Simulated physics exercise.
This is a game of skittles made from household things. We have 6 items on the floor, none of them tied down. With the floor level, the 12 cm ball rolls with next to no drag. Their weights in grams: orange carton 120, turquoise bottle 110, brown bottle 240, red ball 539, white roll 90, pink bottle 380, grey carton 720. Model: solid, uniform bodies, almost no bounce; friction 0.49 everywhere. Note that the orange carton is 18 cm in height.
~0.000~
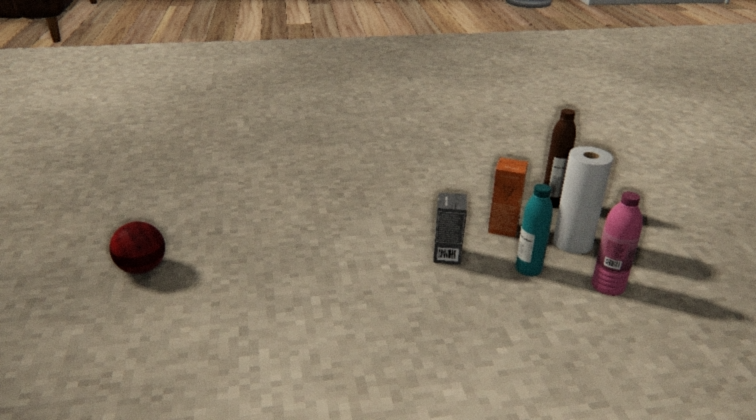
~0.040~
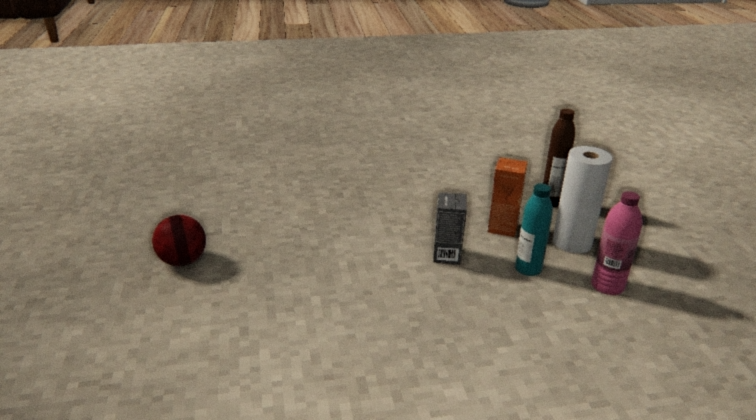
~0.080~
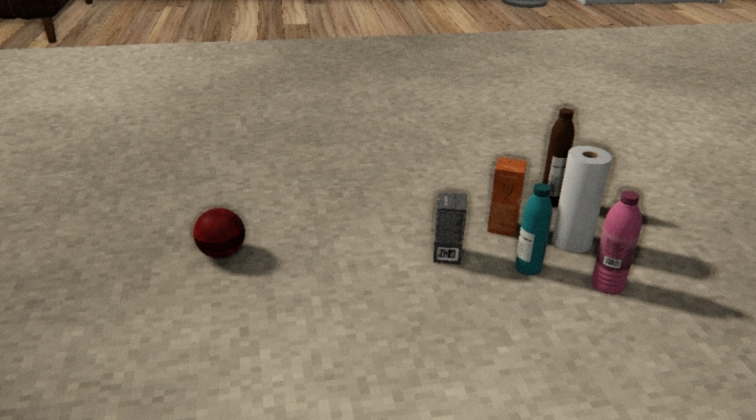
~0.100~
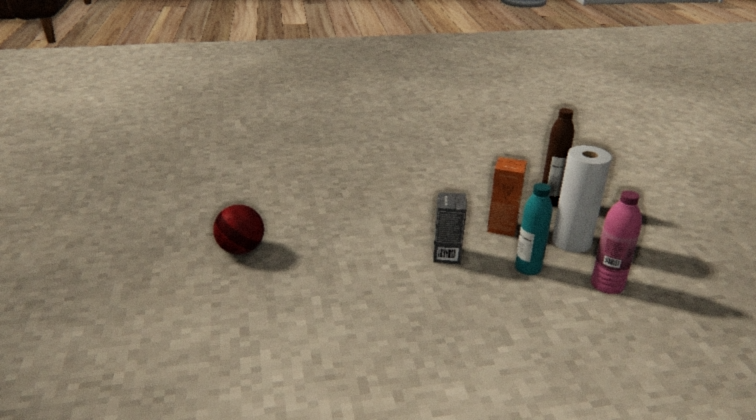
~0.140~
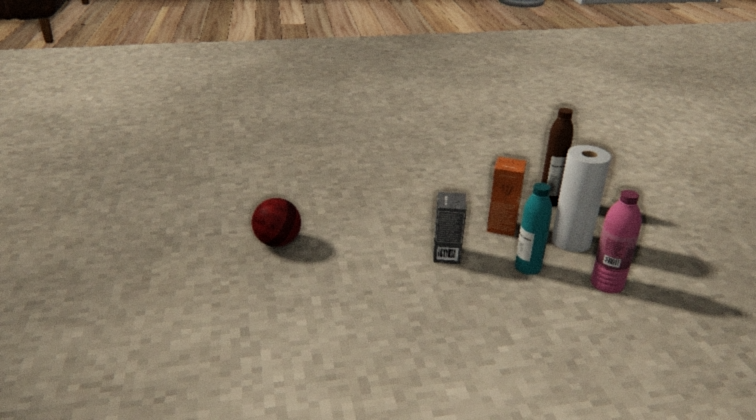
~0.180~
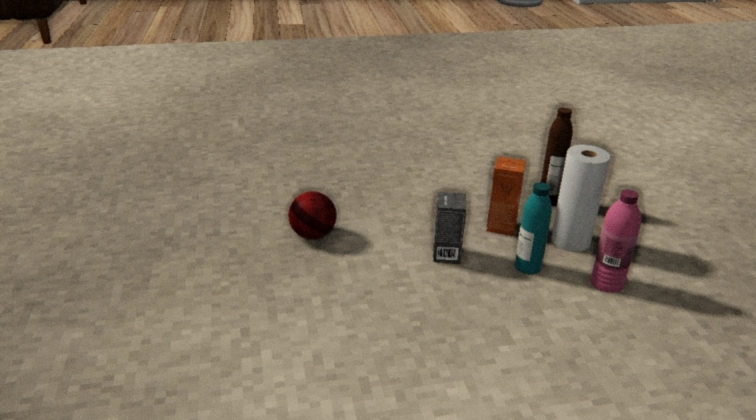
At the start, a dark red ball sits at the left of a beige carpet, well apart from a cluster of bottles, cartons and a white roll standing on the right. The ball rolls rightward and slightly away across the carpet, narrowing the gap to the grey carton, while the standing objects stay still.
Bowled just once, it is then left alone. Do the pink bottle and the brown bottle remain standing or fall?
Result: Pink bottle: Up. Brown bottle: Over.
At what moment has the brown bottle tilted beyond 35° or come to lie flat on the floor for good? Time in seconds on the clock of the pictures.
That first happens close to 0.8 seconds.
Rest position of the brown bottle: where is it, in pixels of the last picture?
Close to (658, 208).
After 0.88 s, ball 183 cm along; red ball near (696, 116); brown bottle on its side near (654, 204).
After 1.78 s, brown bottle on its side near (658, 210).
By the end (2.7 s), tipped over on the floor, brown bottle; the other 5 in place, give or take 8 cm. Seen from the same camera at the end, pink bottle near (618, 241), brown bottle near (658, 208).
